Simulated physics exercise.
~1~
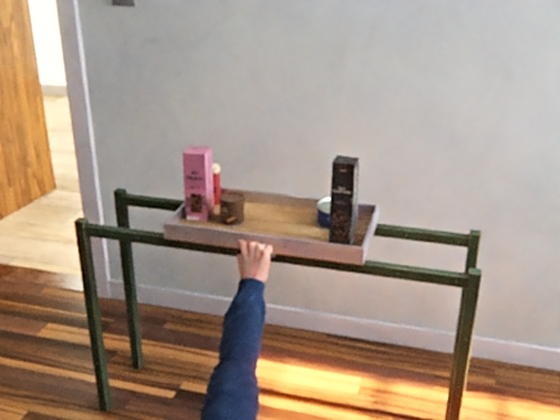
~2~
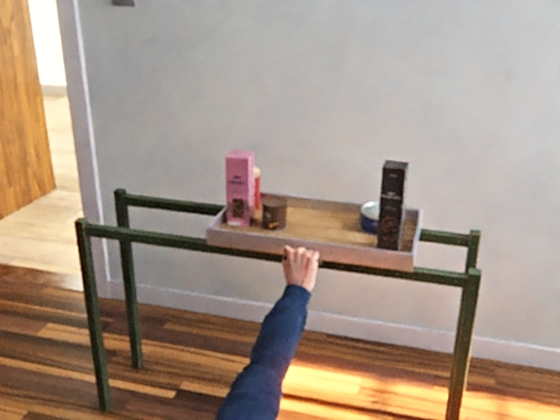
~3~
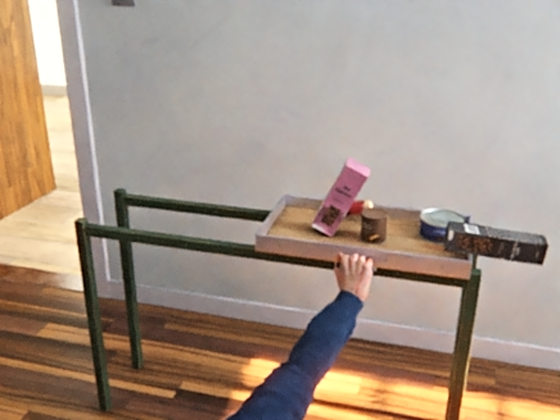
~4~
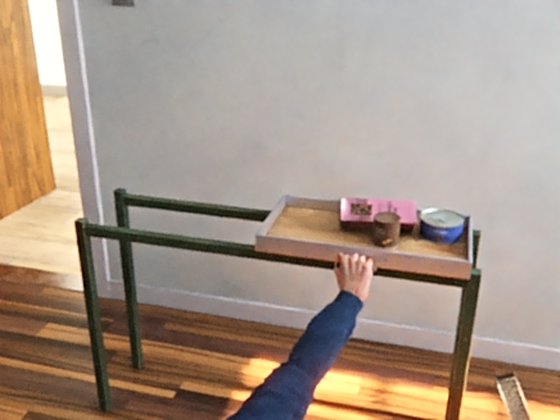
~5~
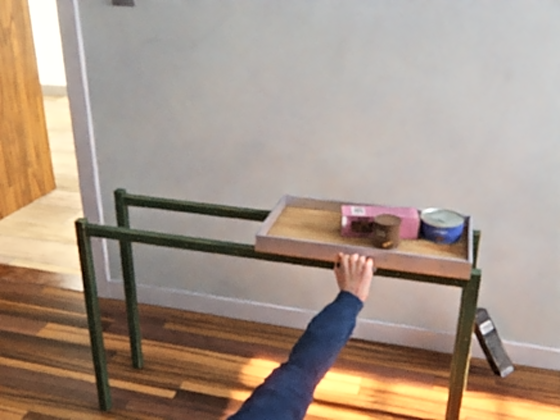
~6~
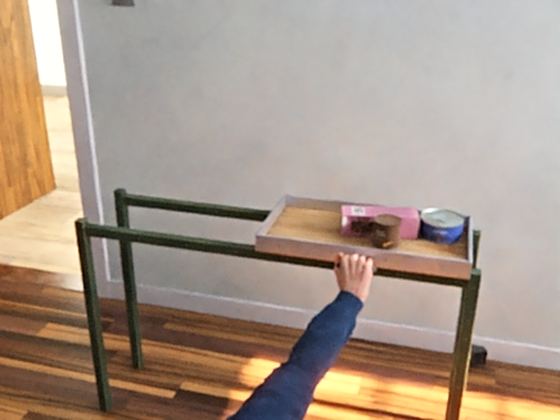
The clip opens on a shallow, rimmed tray resting on a green frame, holding a pink carton, a red shaker, a brown tin, a blue tub and a tall black carton, with a hand gripping its front edge. The hand slides the tray to the right, everything upright at first. As the tray reaches the right end, the black carton tips over the rim, the pink carton leans and the red shaker falls over. The black carton drops to the floor and bounces, while the pink carton lands flat behind the brown tin. Finally, the black carton lies by the right leg, and the tin and tub stand upright on the still tray.
